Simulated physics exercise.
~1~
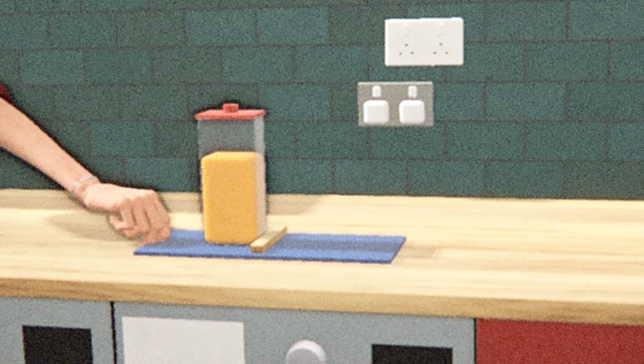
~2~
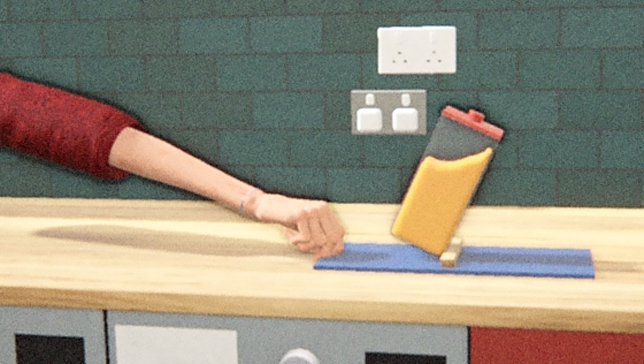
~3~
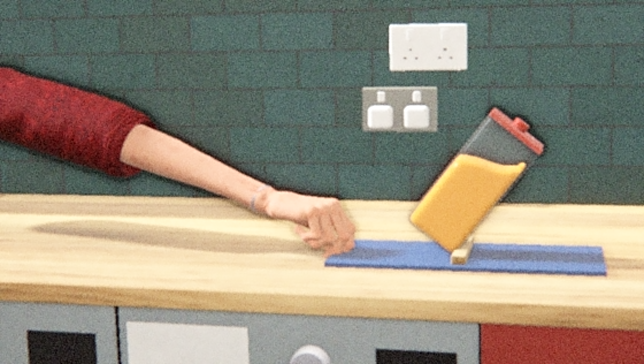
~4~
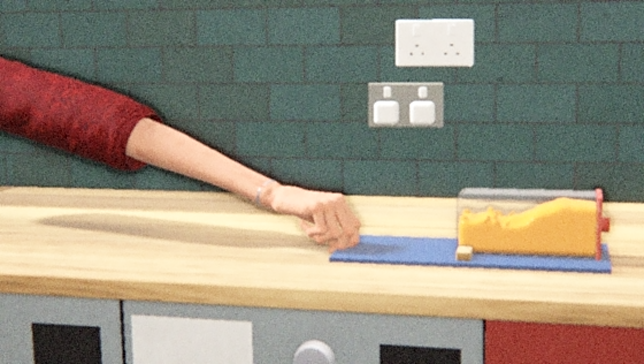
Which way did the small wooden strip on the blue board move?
The small wooden strip moved to the right, along with the blue board.
